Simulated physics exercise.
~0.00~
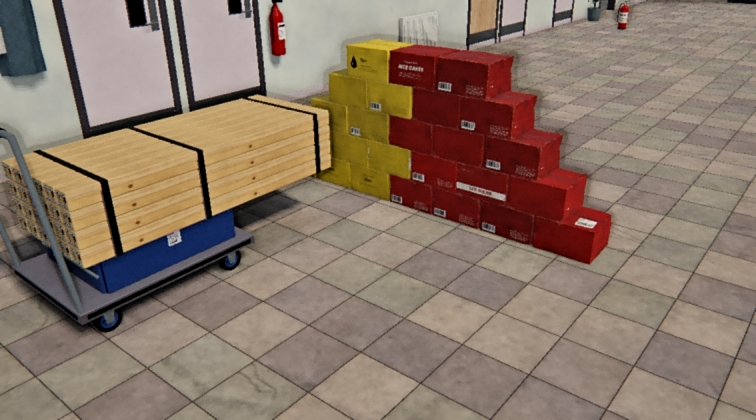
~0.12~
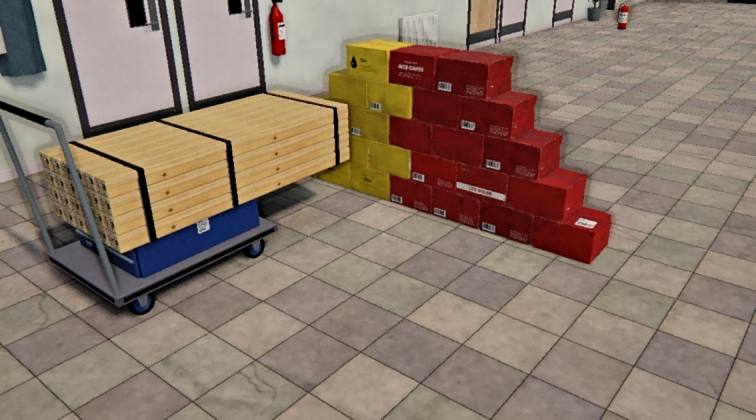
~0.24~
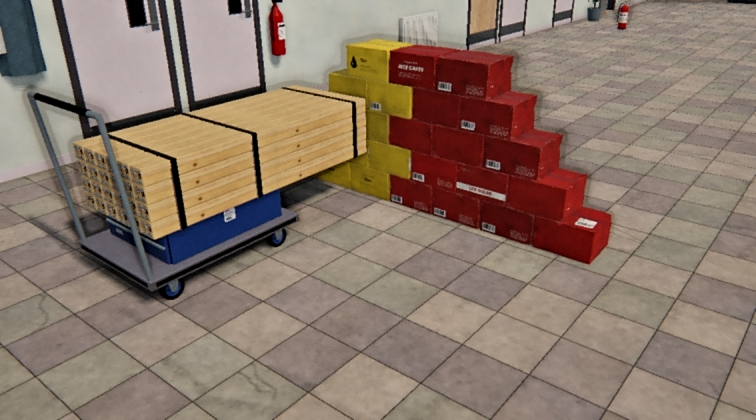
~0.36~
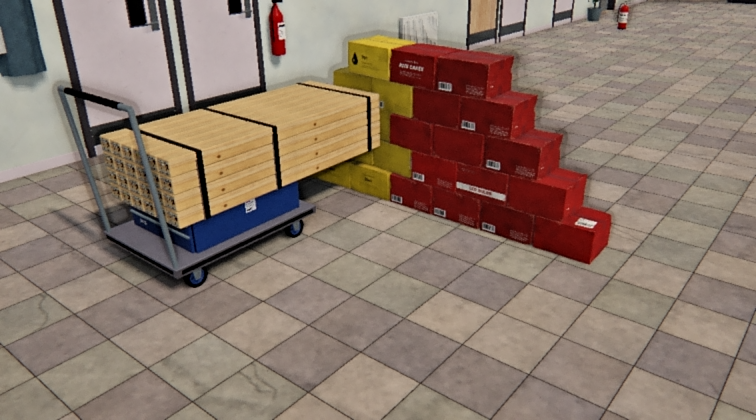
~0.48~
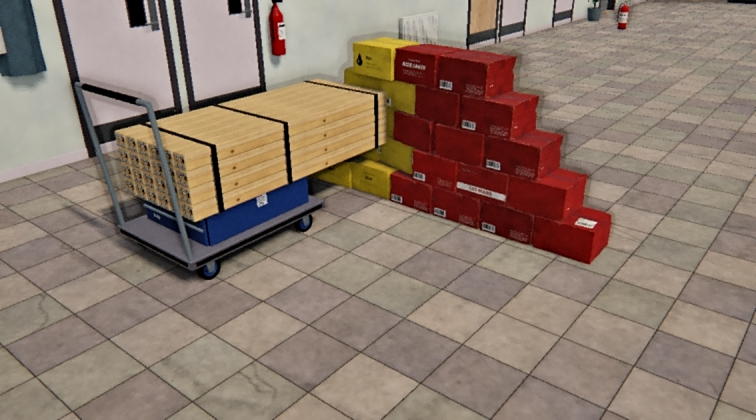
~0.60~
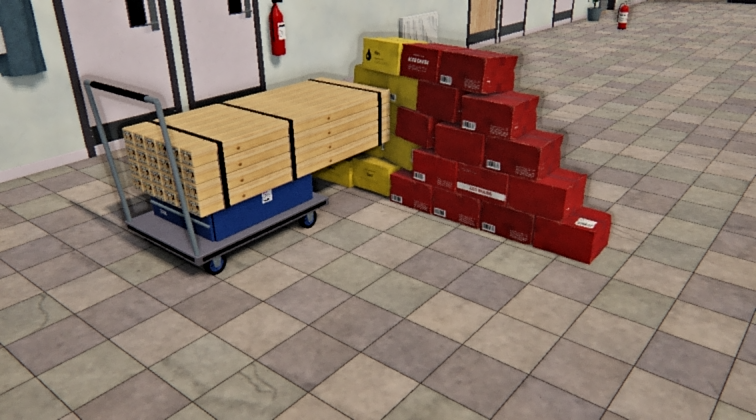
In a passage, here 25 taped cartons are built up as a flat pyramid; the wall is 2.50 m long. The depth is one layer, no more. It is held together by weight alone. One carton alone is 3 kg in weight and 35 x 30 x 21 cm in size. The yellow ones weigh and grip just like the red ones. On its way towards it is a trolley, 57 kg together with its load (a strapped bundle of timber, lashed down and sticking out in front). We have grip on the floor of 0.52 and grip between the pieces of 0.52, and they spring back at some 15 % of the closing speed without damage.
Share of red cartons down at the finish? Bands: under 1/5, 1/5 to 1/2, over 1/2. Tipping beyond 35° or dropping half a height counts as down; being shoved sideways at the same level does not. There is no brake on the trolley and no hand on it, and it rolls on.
1/5 to 1/2.
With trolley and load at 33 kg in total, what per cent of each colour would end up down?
The split would be red 0, then yellow 0 per cent.
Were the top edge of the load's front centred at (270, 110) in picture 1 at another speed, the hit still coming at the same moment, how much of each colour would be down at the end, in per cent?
Down at the end: Red 30 per cent, yellow 80 per cent.
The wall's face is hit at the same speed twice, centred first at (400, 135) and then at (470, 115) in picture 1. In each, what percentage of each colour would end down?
Down by colour - red: 50%, then 60%; yellow: 60%, then 20%.
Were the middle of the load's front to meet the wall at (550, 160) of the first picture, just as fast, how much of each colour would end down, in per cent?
In that case red 60, yellow 0 per cent.
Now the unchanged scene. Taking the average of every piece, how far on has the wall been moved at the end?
45 cm or so.
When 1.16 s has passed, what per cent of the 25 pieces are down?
At that instant, 50 percent.
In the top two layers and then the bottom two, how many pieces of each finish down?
Top group: 6; bottom group: 4.
Around 0.88 s, load 27 cm past the wall's line, still rolling; none of the 14 red cartons down (1 of 25 in all colours); top red carton tipped 18°; top yellow carton tipped 19°.
Around 1.16 s, load 34 cm past the wall's line, still rolling; 4 of the 14 red cartons down (13 of 25 in all colours); top red carton tipped 41°, 13 cm lower; top yellow carton tipped 42°, 18 cm lower.
Around 1.54 s, load 41 cm past the wall's line, still rolling; 4 of the 14 red cartons down (13 of 25 in all colours); top red carton upside down; top yellow carton on its side.
Finally (2.4 s), load 47 cm past the wall's line, stopped; 4 of the 14 red cartons down (13 of 25 in all colours); top red carton on its side; top yellow carton upside down. That is 29 per cent. Seen by the last camera, middles, top red carton near (664, 158), top yellow carton near (560, 139).
